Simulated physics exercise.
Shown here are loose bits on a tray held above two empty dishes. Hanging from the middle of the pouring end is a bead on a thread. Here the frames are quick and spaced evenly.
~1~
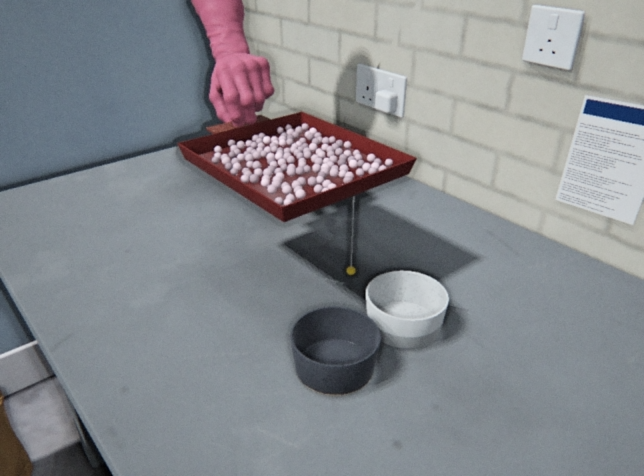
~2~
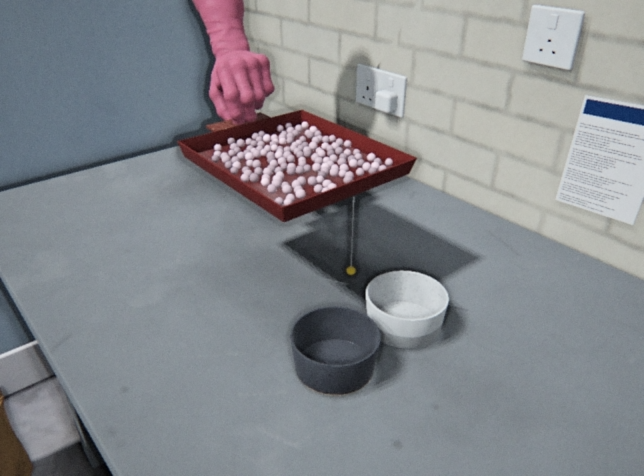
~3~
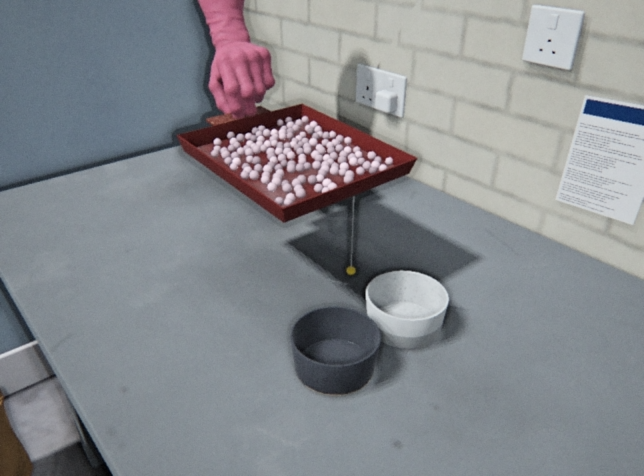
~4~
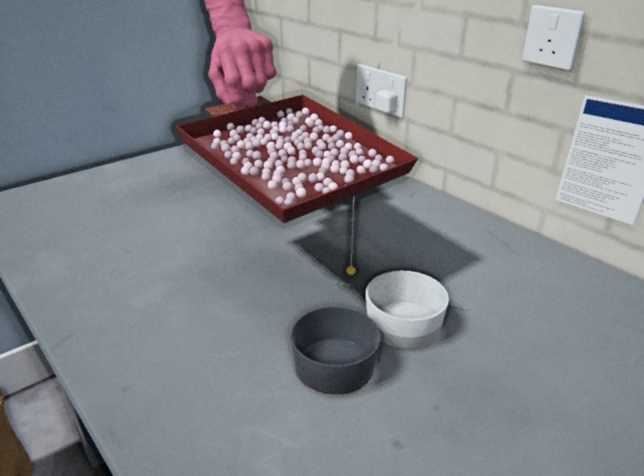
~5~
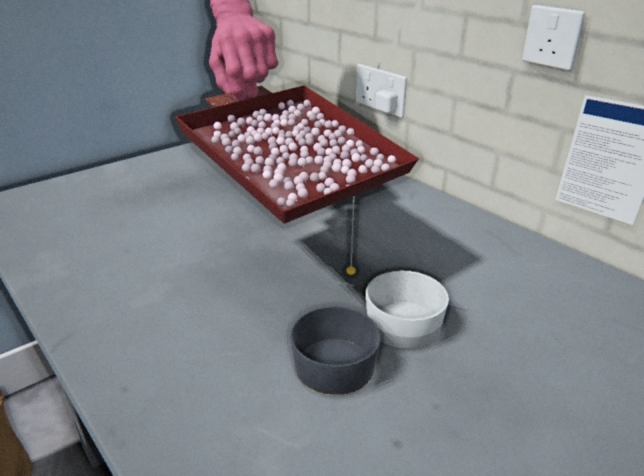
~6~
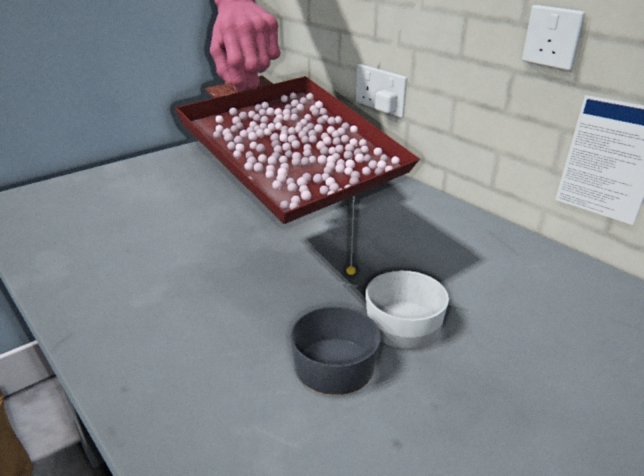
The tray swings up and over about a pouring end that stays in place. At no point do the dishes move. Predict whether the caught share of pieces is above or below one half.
Most of the load lands in the dishes.
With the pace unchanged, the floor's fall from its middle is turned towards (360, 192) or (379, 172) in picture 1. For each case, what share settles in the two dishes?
Roughly 70 percent first and 0 percent second.
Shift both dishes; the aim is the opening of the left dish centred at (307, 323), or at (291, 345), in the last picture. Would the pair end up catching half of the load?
Try 1: In excess of half; try 2: In excess of half.
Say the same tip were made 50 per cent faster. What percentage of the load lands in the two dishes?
Something like 80 in a hundred.
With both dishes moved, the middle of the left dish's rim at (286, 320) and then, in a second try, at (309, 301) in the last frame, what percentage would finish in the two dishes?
I'd expect some 30 percent, and then some 10 percent.
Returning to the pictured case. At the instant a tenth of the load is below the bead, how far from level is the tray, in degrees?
About 80 degrees.
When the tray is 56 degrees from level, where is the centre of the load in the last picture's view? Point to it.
Load centre: Approx. (341, 177).
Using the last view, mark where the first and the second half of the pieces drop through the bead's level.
Around (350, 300), followed by around (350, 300).
Just after the last frame, tray tipped steeply; almost all on the tray; just a few in the left dish; just a few in the air.
A moment on, tray tipped right over; roughly a quarter on the tray; roughly a third in the left dish; roughly a quarter in the right dish; about a tenth outside both; roughly a quarter in the air.
Further on, tray tipped past a quarter turn; roughly half in the left dish; roughly a third in the right dish; about a tenth outside both.
When it is over, tray tipped past a quarter turn; roughly half in the left dish; roughly a third in the right dish; about a tenth outside both.
